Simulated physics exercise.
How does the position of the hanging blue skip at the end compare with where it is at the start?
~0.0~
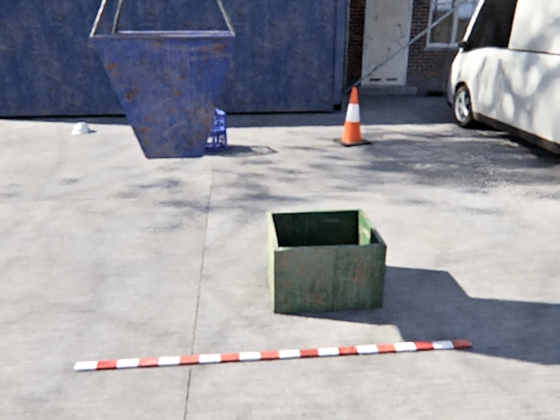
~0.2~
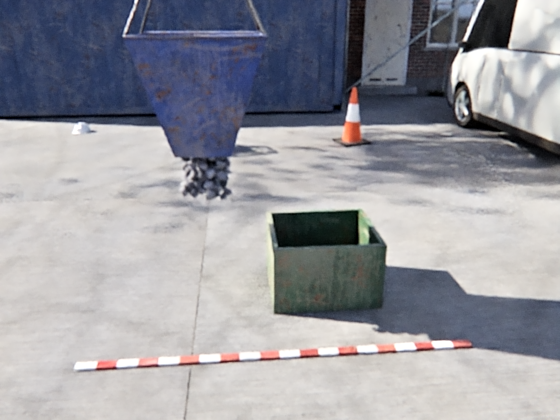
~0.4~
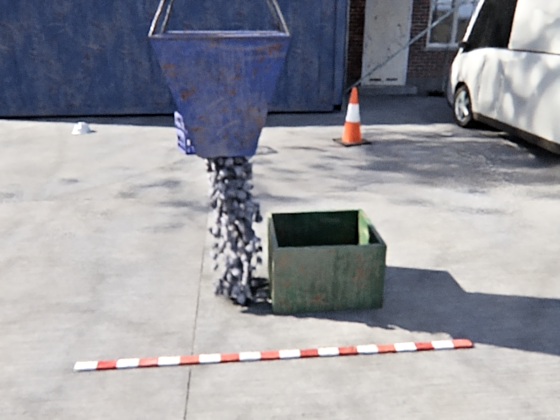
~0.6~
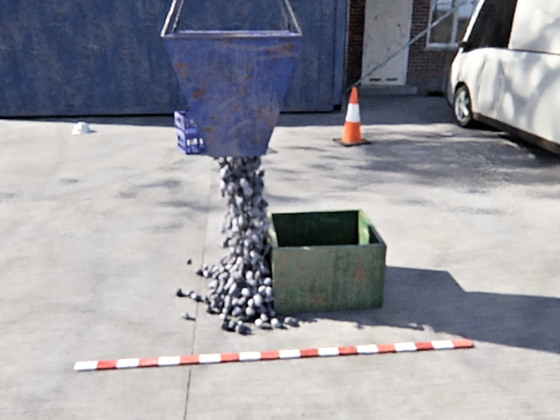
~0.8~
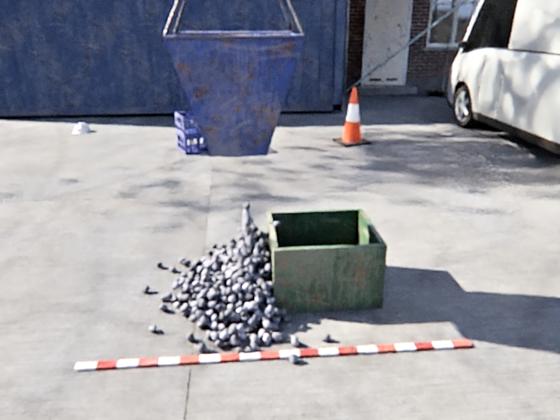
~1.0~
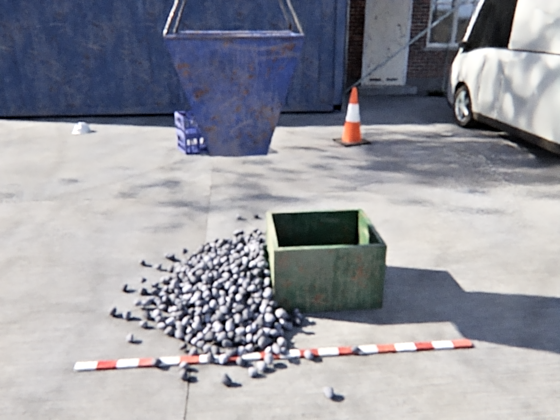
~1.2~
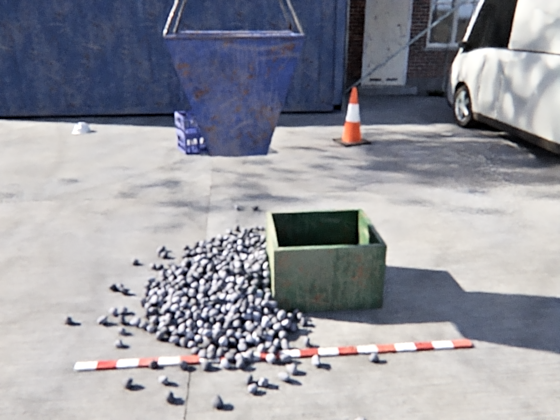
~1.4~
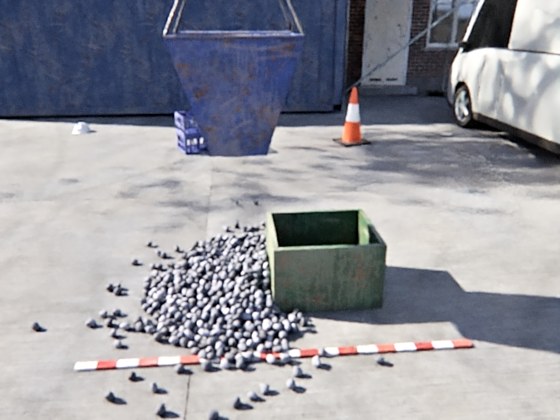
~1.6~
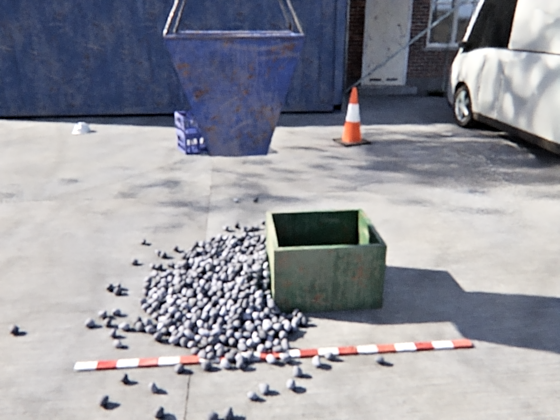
At the start the skip hangs well to the left of the green bin, and by the end it hangs farther right at about the same height, with its right edge roughly above the bin's left side.
A long blue metal wall stands behind a sunlit concrete yard, seen from slightly above, with an orange and white cone and a white vehicle at the right. A scuffed blue skip hangs at the upper left, while an open green bin sits near the centre behind a red and white striped staff. The skip travels right and begins dropping grey cobbles before it reaches the bin. It stops, and the stream empties onto the ground. The cobbles heap against the bin's left side, with some scattering past the staff, and none are seen in the bin.
